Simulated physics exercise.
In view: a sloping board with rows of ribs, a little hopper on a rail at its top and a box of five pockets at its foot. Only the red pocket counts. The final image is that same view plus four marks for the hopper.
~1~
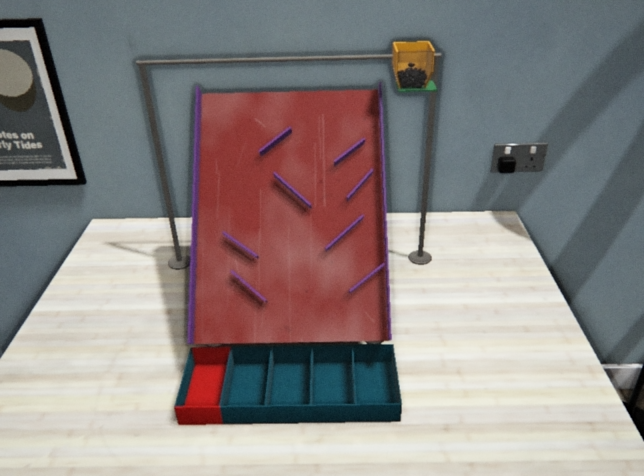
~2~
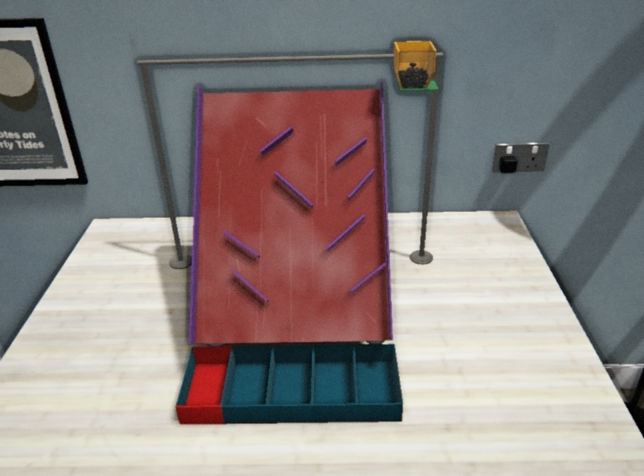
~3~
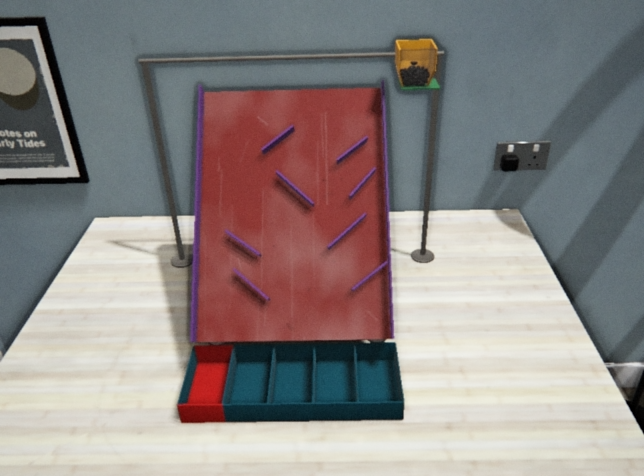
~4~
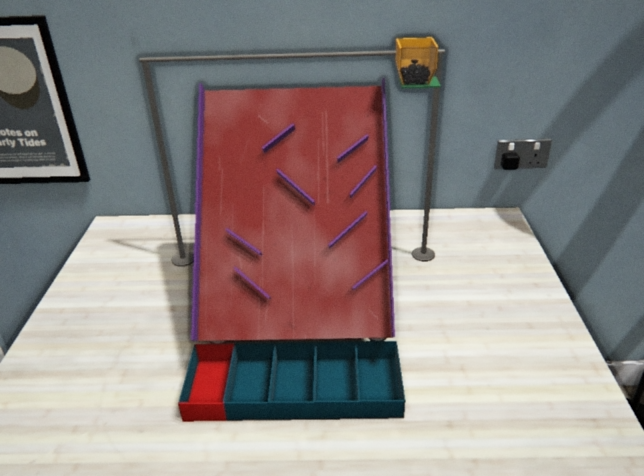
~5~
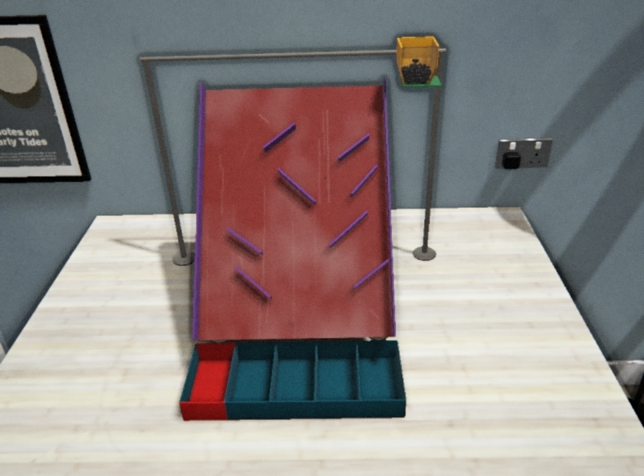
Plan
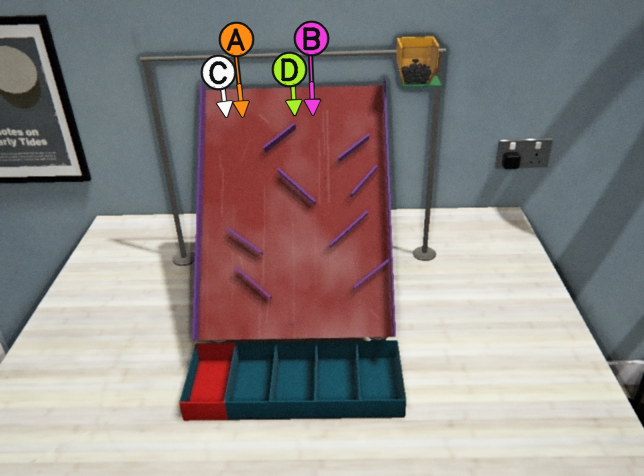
On a pale wooden table against a blue-grey wall, a sloping red board with purple ribs stands above five pockets, the leftmost red, while a small hopper of dark beans sits at upper right; nothing noticeably moves.
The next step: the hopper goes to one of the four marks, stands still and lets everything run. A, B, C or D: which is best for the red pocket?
Take C.
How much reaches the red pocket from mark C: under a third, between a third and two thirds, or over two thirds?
It is between a third and two thirds.
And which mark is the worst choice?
That is mark B.
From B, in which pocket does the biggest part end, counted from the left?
It is the third one.
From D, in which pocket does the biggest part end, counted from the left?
The third.
On the marked copy, mark A meets the board at (242, 111); mark B meets the board at (312, 109); mark C meets the board at (225, 111); mark D meets the board at (294, 109).
With A, about a third in the red pocket, about half in other pockets, a stray few held on the board, a small part outside the box.
With B, none in the red pocket, most in other pockets, a small part held on the board.
With C, about half in the red pocket, about a third in other pockets, a small part held on the board, a small part outside the box.
With D, a small part in the red pocket, most in other pockets, a small part held on the board.
